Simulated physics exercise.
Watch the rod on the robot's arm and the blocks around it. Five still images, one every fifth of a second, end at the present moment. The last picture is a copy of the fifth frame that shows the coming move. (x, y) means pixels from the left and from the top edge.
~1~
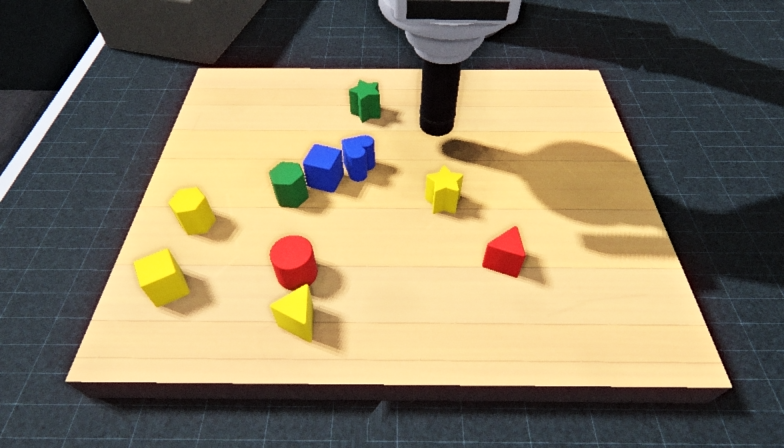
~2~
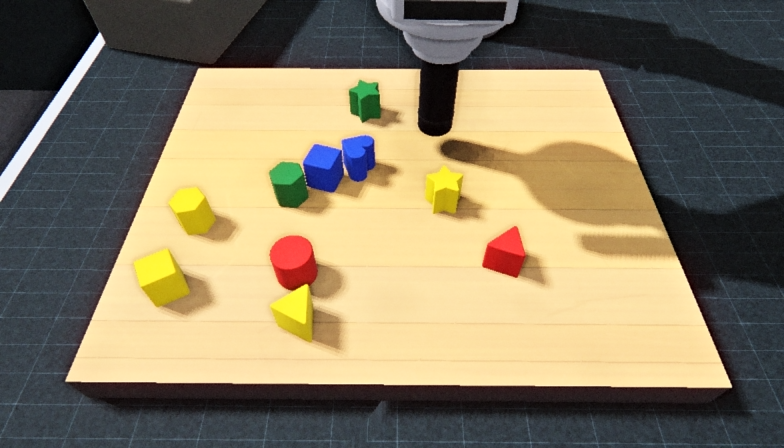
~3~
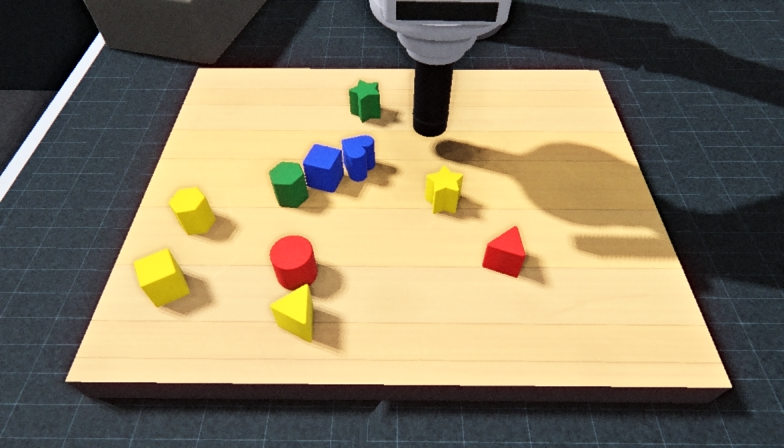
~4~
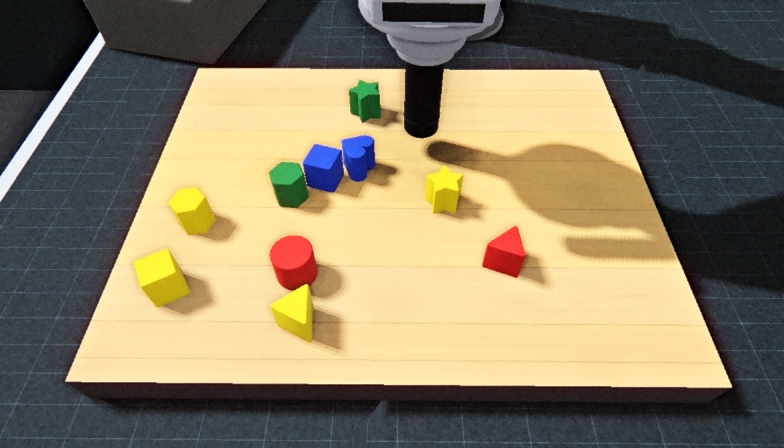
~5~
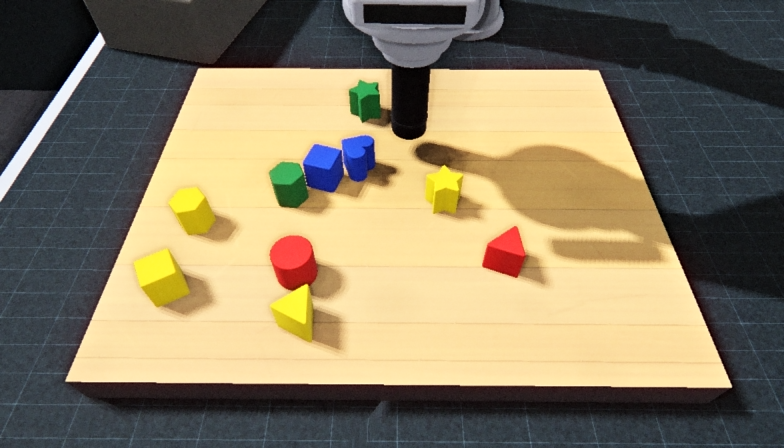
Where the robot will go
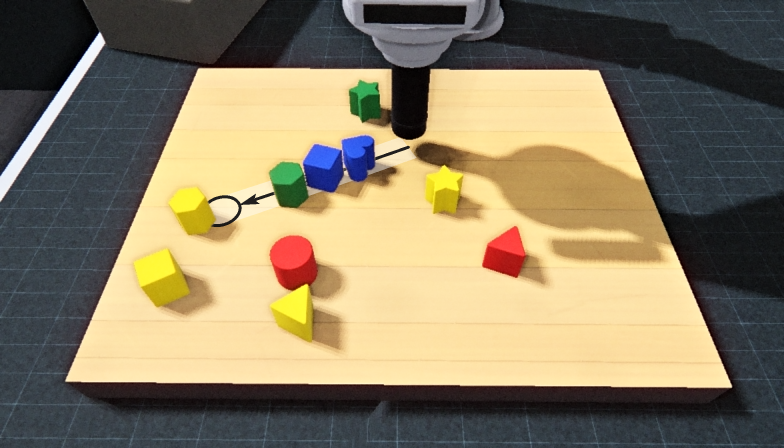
A robot arm's black rod sliding slightly left above a wooden board of scattered coloured blocks, while the blocks stay still.
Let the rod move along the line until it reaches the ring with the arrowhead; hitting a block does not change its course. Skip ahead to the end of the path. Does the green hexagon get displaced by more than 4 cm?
Yes - that is the case.
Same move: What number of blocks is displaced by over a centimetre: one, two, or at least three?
That push would leave three or more blocks displaced by more than about 1 cm.
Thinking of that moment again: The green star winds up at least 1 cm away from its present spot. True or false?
The claim does not hold.
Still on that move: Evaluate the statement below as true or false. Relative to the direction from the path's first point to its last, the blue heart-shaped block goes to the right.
False - the claim does not hold.
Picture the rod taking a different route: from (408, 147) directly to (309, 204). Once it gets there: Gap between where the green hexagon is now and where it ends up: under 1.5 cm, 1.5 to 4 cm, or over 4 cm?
Range: Over 4 cm.
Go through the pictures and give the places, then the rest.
Tip of the rod at (436, 126), middles of tops, yellow hexagon at (187, 199), green hexagon at (286, 172), blue square piece at (322, 156), blue heart-shaped block at (358, 144), green star at (365, 88), in the first picture.
Rod at (435, 126), nothing pushed, in the second picture.
Rod at (430, 127), nothing pushed, in the third picture.
Rod at (421, 128), nothing pushed, in the fourth picture.
Rod at (409, 129), yellow hexagon at (187, 199), green hexagon at (286, 172), blue square piece at (322, 156), blue heart-shaped block at (358, 144), green star at (365, 88), in the fifth picture.
The line goes in a line from (408, 147) to (221, 211).
The first path, step by step. One third of the way, rod at (347, 150); green hexagon at (258, 179), turned 15° anticlockwise; blue square piece at (293, 174), turned 60° clockwise; blue heart-shaped block at (328, 166), turned 55° anticlockwise.
Two thirds of the way, rod at (283, 171); green hexagon at (248, 182); blue square piece at (276, 194), turned 105° clockwise; blue heart-shaped block at (312, 179).
At the end, rod at (214, 194); yellow hexagon at (159, 212), turned 50° clockwise; green hexagon at (194, 215), turned 45° anticlockwise; blue square piece at (265, 199), turned 55° clockwise; blue heart-shaped block at (312, 179), turned 155° anticlockwise; green star unmoved.
